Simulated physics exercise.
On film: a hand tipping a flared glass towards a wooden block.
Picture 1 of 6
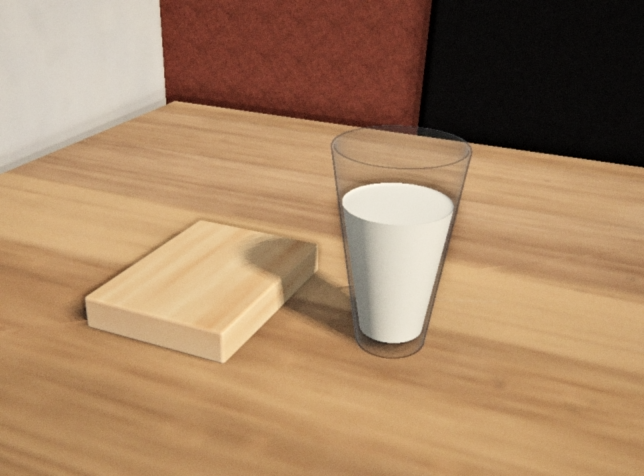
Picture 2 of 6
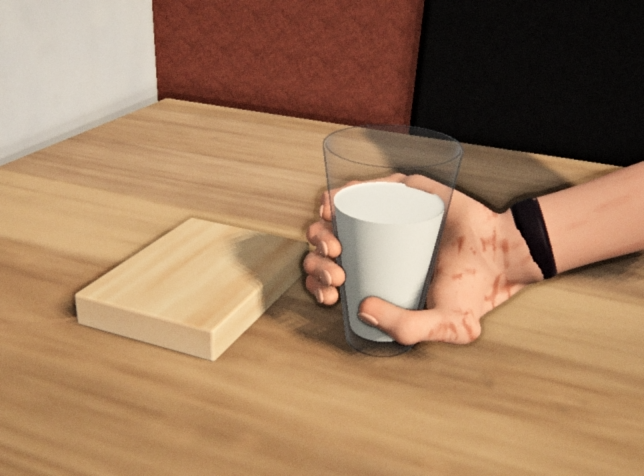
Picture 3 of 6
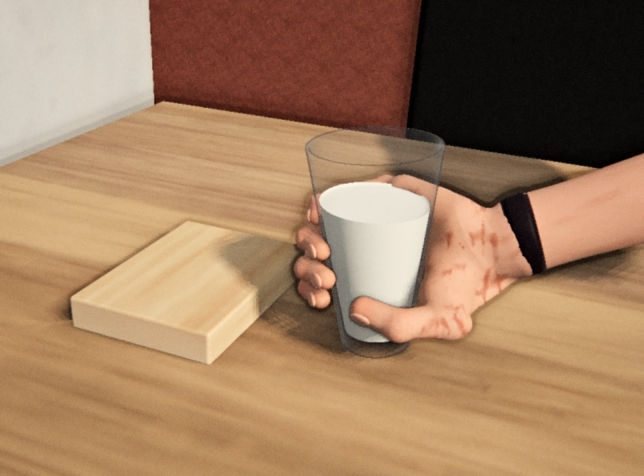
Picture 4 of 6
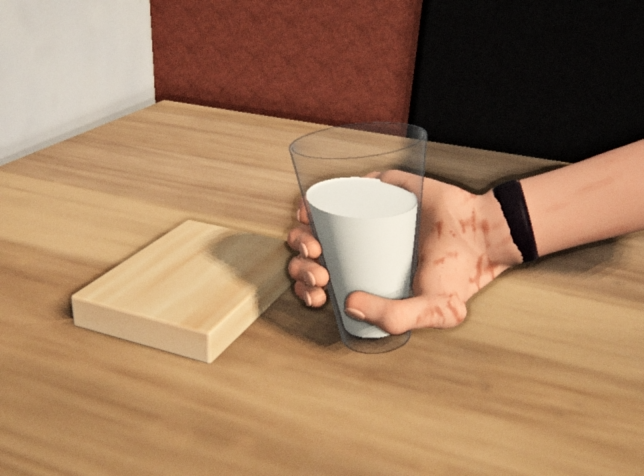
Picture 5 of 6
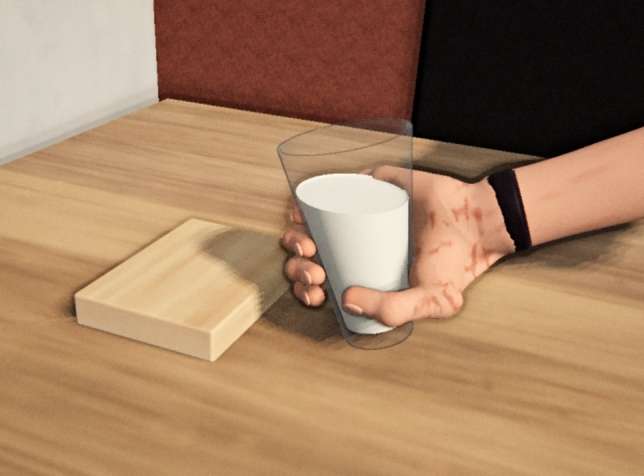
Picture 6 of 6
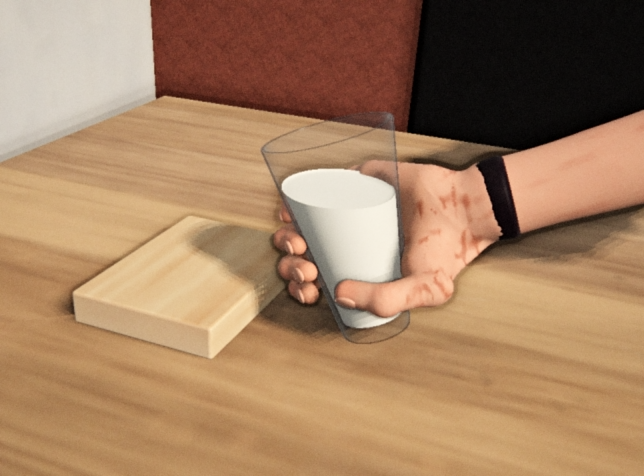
On a wooden table, a flared glass about two thirds full of something white stood beside a wooden block, then a hand took hold of it from the right and tilted it leftward towards the block.
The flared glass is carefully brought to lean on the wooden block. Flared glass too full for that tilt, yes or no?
Yes.
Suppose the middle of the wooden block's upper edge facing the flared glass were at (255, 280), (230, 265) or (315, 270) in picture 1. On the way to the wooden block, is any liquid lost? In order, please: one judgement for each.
One by one, the answers are: Pours over, pours over and stays clean.
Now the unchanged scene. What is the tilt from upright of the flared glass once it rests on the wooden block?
About 60°.
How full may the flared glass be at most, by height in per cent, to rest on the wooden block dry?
I'd say something like 50 in a hundred.
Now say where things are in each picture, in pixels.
In the first frame, it stands upright; flared glass (395, 240) about two thirds full.
In the second frame, a hand takes hold; flared glass about two thirds full, surface at (388, 204); wooden block (201, 281).
In the third frame, tipping on its foot; flared glass (375, 240) about two thirds full.
In the fourth frame, the top moves towards the wooden block; flared glass about two thirds full, surface at (364, 199); wooden block (198, 283).
In the fifth frame, on the way over; flared glass (360, 231) about two thirds full.
In the sixth frame, it is leaning; flared glass about two thirds full, surface at (341, 190); wooden block (199, 279).
Shortly, the flared glass leans by about 35°; none is lost.
Then, the flared glass leans by about 55°; it has lost some; about three quarters of the milk is inside.
At the finish, the flared glass leans by about 60°, against the wooden block; it has lost some; about two thirds of the milk is inside.
